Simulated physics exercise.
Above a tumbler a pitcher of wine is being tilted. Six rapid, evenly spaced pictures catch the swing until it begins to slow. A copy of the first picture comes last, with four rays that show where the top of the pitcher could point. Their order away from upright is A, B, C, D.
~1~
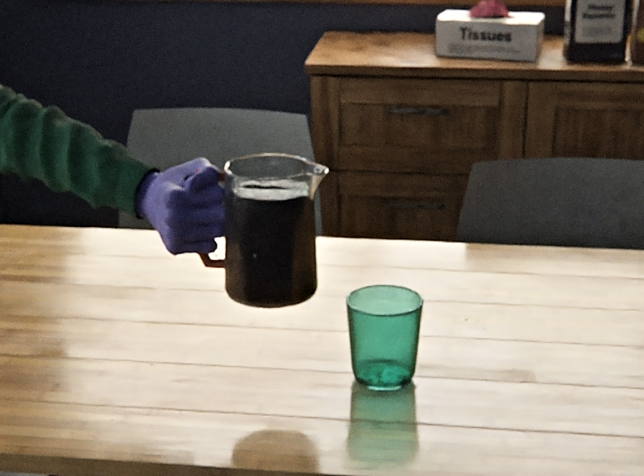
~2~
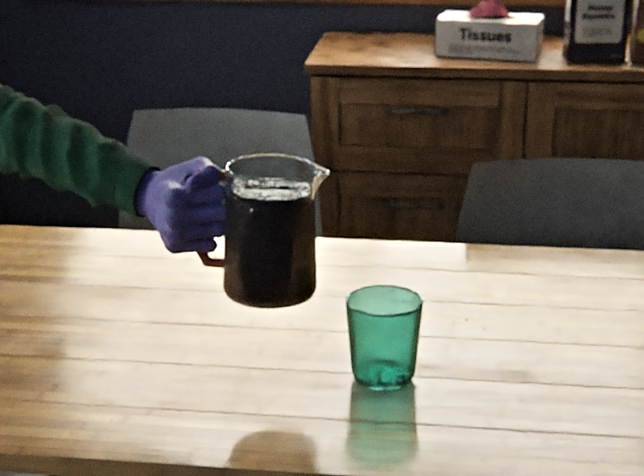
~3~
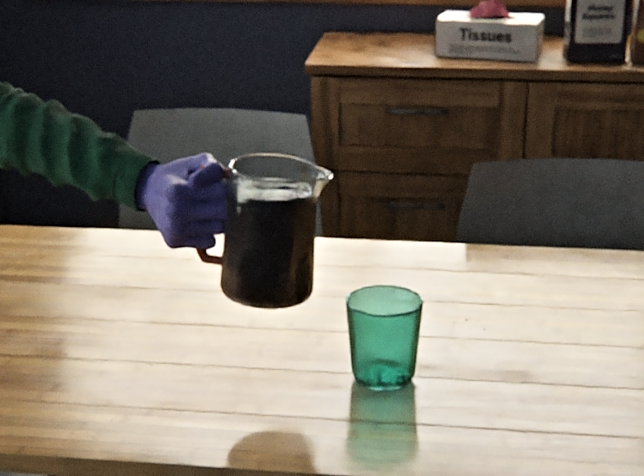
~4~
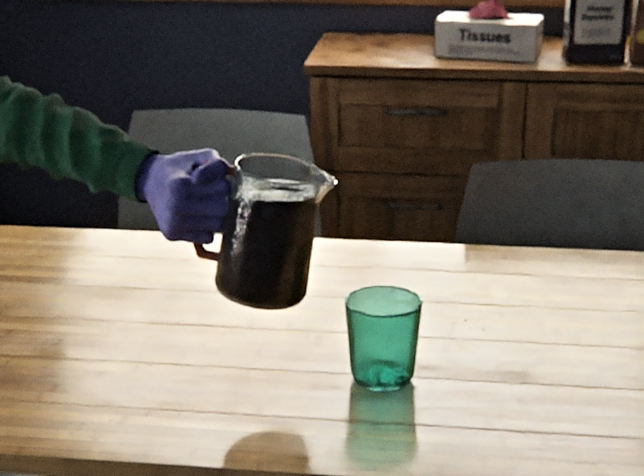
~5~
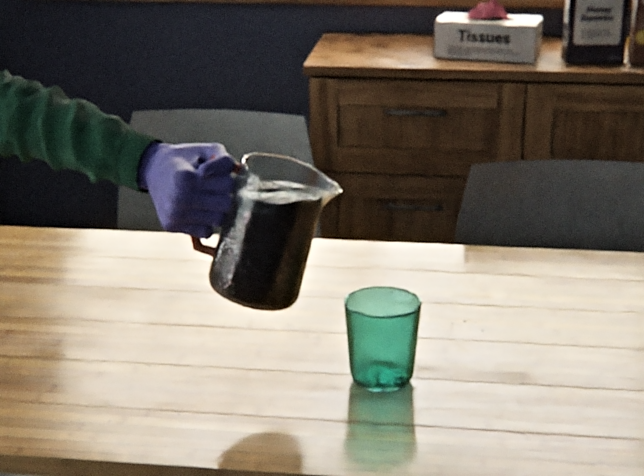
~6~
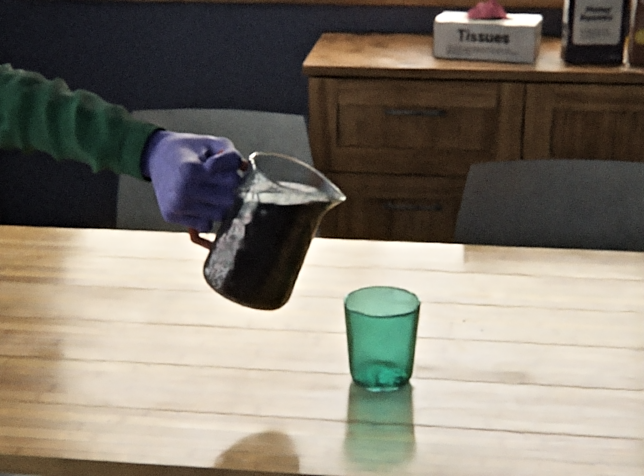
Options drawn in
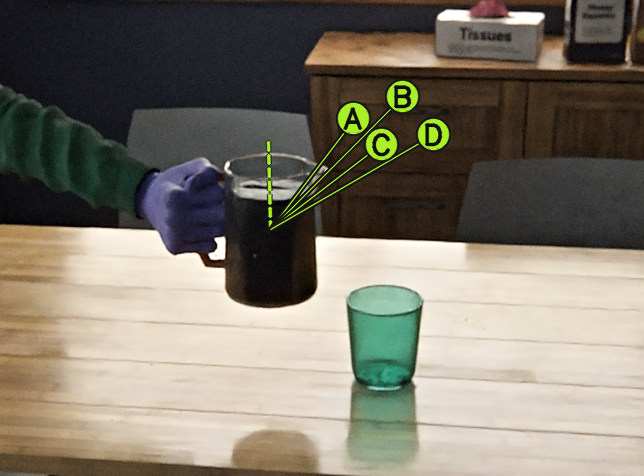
In a dim room with a dark wall, a light wooden table is seen from slightly above, with grey chairs and a wooden cabinet holding a tissue box behind it. At left, a purple-gloved hand in a green sleeve holds a clear pitcher of dark liquid above and left of an empty green tumbler. The hand keeps the pitcher upright, then gradually tilts it rightward, while nothing leaves the lip.
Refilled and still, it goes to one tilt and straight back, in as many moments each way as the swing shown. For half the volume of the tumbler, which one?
The answer is mark D.
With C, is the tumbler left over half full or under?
Under.
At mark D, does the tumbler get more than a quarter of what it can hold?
Yes, it does.
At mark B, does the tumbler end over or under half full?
Under half.
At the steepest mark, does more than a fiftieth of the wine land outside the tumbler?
No, it does not.
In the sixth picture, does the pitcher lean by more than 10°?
Yes, it does.
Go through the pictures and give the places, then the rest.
Upright, lip at (326, 171); rim of the tumbler round (385, 299); nothing has left yet.
Upright, lip at (327, 173); nothing has left yet.
Tipped about 4°, lip at (331, 176); nothing has left yet.
Tipped about 9°, lip at (335, 182); nothing has left yet.
Tipped about 16°, lip at (340, 190); nothing has left yet.
Tipped about 22°, lip at (344, 198); nothing has left yet.
On the marked copy, A at (344, 132); B at (391, 108); C at (367, 155); D at (419, 143).
If A is chosen, the tumbler ends with about 10 % of what it can hold.
If B is chosen, the tumbler ends with about 20 % of what it can hold.
If C is chosen, the tumbler ends with about 33 % of what it can hold.
If D is chosen, the tumbler ends with about 49 % of what it can hold.
